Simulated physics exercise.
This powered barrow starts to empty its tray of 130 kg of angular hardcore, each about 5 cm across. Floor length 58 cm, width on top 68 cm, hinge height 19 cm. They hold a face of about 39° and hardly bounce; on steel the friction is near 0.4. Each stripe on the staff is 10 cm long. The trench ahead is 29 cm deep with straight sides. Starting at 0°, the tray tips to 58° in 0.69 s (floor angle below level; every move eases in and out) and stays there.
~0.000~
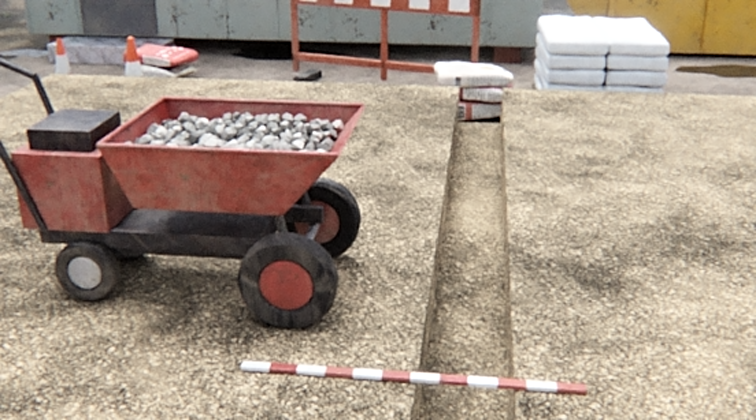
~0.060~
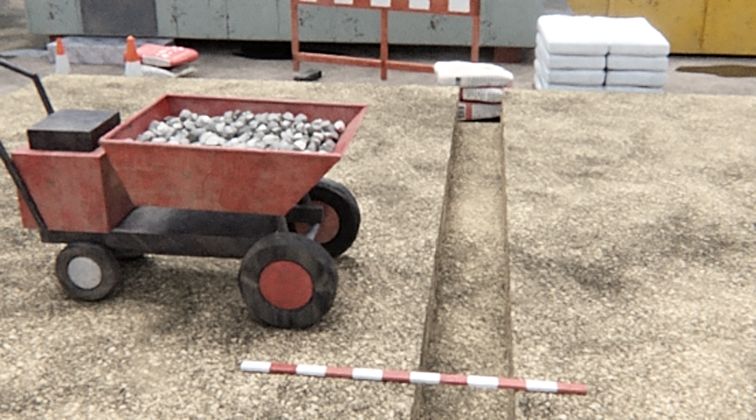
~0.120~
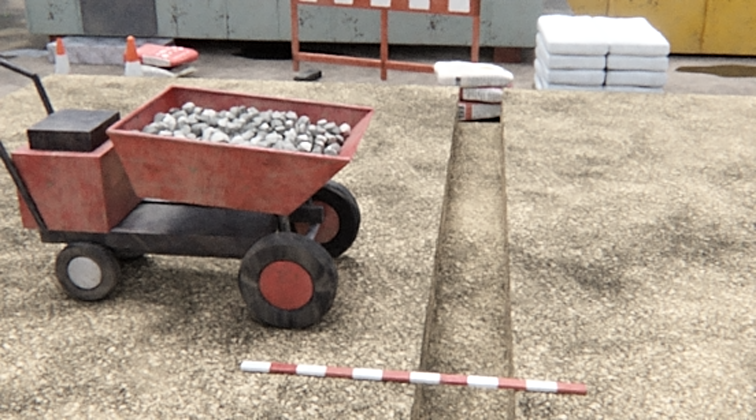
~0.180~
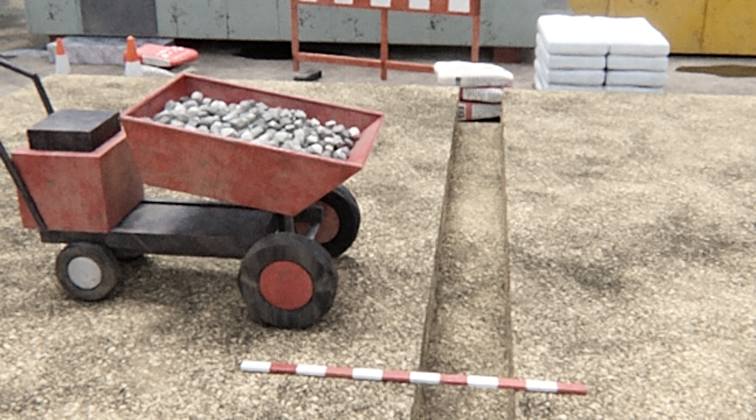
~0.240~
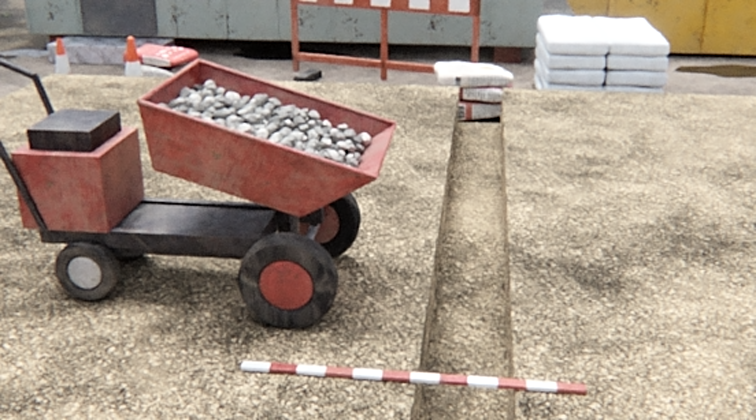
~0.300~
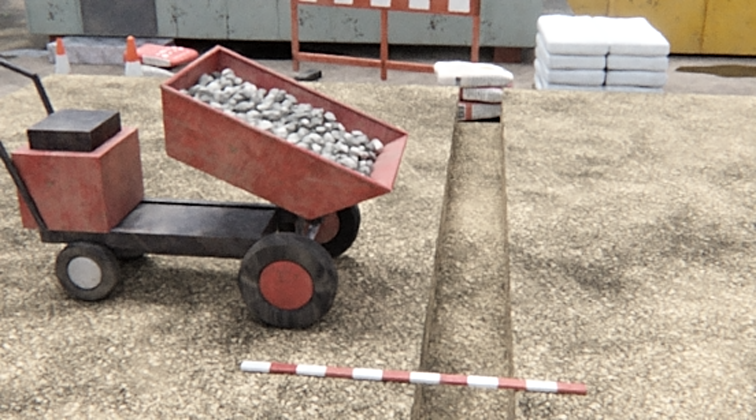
On a gravel yard, a red powered barrow's stone-filled tray tilting steadily forward to the right, its rear rising beside a narrow trench.
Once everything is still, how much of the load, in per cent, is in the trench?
Some 39 per cent of it.
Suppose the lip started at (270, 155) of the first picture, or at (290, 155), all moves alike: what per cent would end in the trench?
First some 40, then 45 per cent.
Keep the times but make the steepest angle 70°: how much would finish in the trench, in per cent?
Then about 80 per cent.
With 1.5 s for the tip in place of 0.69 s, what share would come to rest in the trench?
In that case some 45 per cent.
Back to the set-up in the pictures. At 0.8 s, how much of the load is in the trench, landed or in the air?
About 10 per cent by then.
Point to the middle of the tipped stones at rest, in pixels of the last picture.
Their middle is at about (490, 351).
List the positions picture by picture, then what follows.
The first picture shows lip at (338, 156), floor tilted 0°, highest stones at (251, 125).
The second picture shows lip at (341, 157), floor tilted 1°, highest stones at (225, 122); the stones move at 0.3 m/s on average.
The third picture shows lip at (349, 161), floor tilted 5°, highest stones at (199, 117); the stones move at 0.6 m/s on average.
The fourth picture shows lip at (362, 168), floor tilted 10°, highest stones at (193, 107); the stones move at 0.9 m/s on average.
The fifth picture shows lip at (376, 178), floor tilted 16°, highest stones at (203, 93); the stones move at 1.0 m/s on average.
In the sixth picture, the tray is at 23°, its lip at (391, 191); the top of the load is at (218, 81); the stones move at 1.1 m/s on average.
After 0.5 s the floor is at 49°; 100 % in the tray; the foremost stones are at (405, 215).
After 0.8 s the floor is at 58°; 92 % in the tray, 8 % in the trench; the foremost stones are at (492, 291).
After 1.1 s the floor is at 58°; 57 % in the tray, 29 % in the trench, 13 % past the trench; the foremost stones are at (606, 318).
After 3.1 s the floor is at 58°; 47 % in the tray, 39 % in the trench, 14 % past the trench; the foremost stones are at (683, 305).
